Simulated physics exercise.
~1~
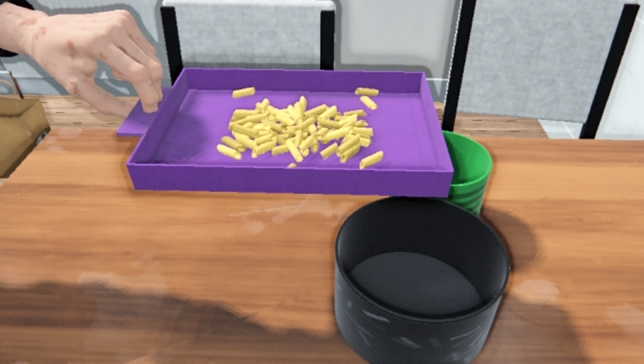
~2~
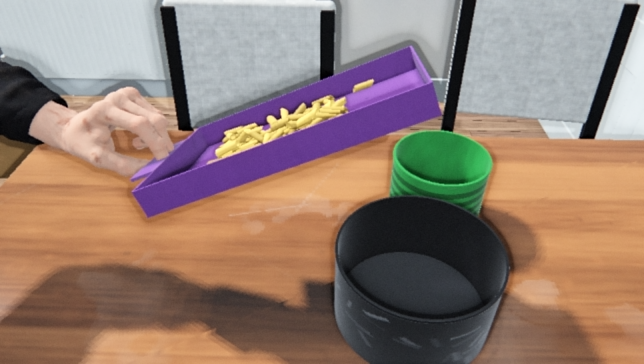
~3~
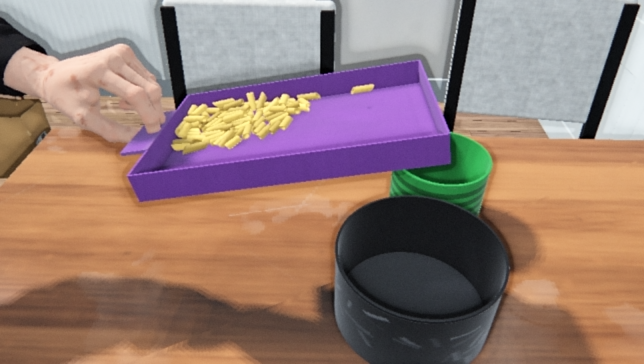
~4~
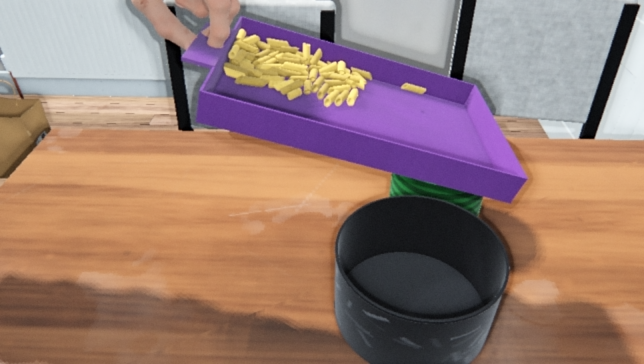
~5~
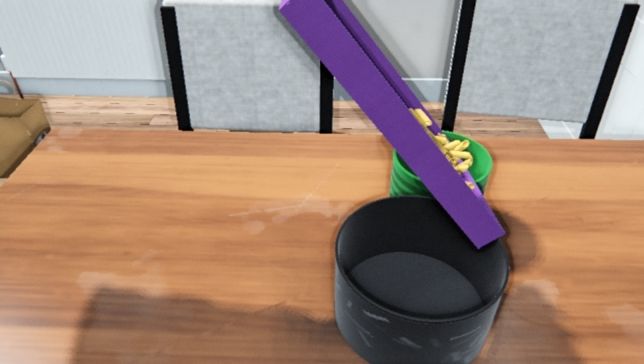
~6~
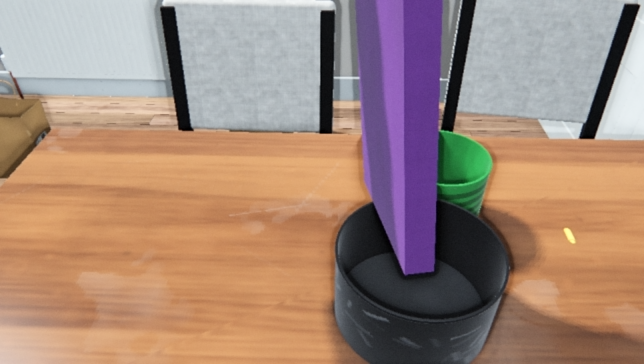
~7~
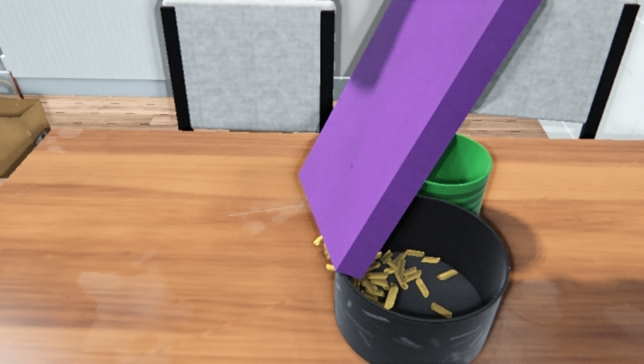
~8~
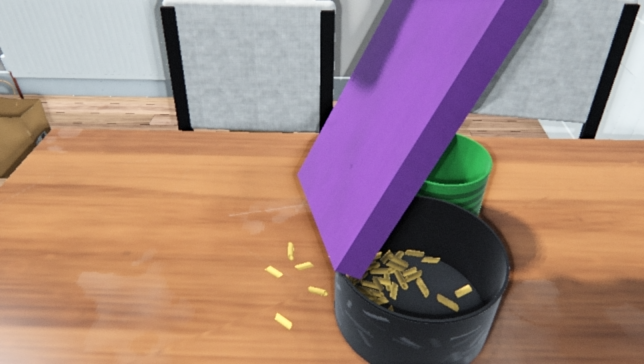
A hand tilted a purple tray of dry pasta to the left, leveled it, then swung it steeply down to the right over a black pot beside a green one, leaving pasta in the black pot and some scattered on the table.
